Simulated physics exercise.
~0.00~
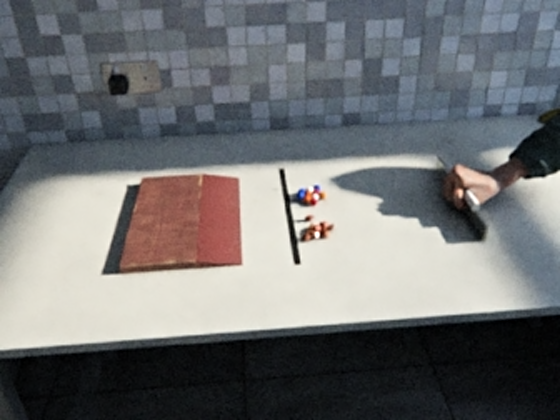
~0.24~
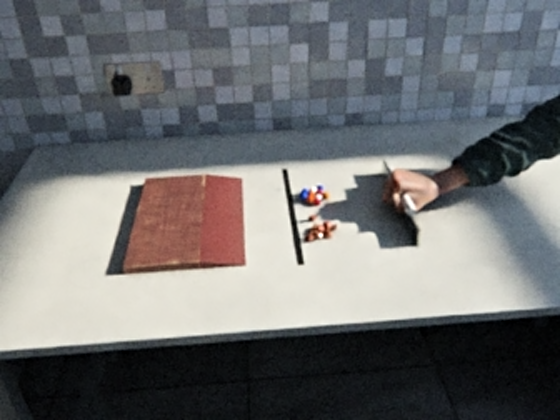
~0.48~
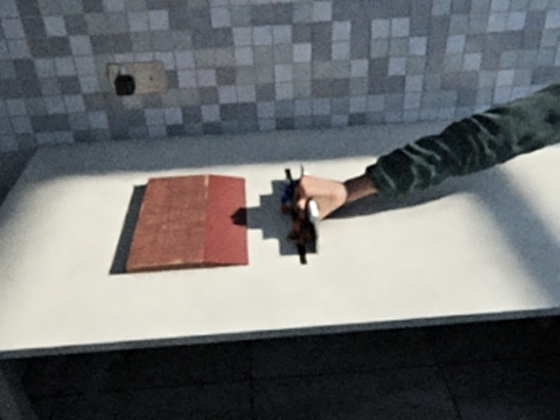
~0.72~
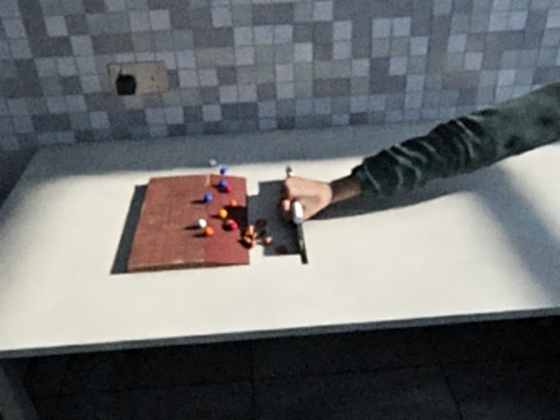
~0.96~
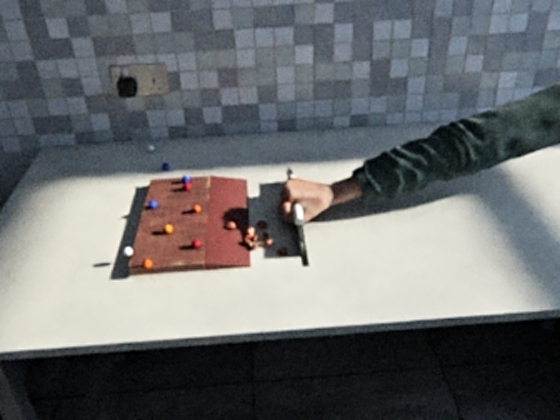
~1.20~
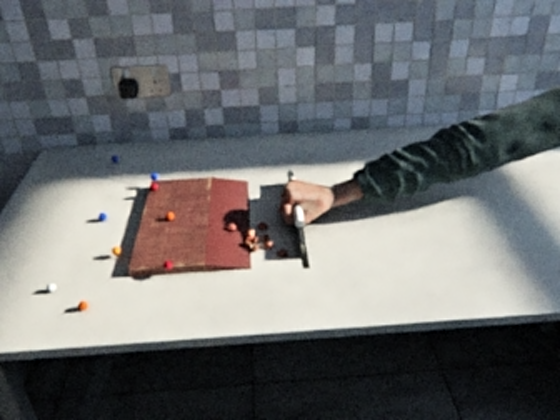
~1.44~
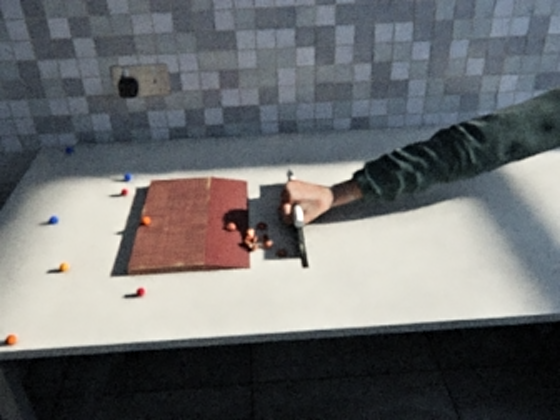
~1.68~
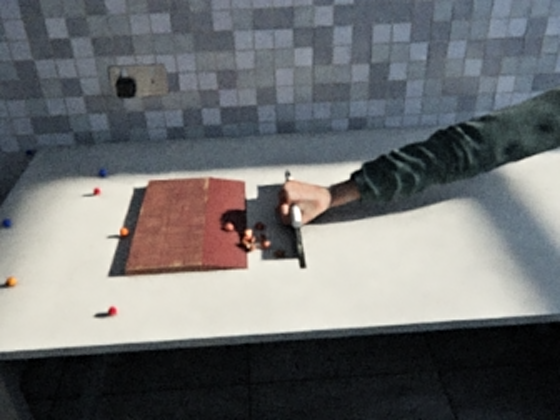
Hand with scraper sweeping small coloured balls left, stopping at black tape, most rolling over red ramp, others staying at its foot.
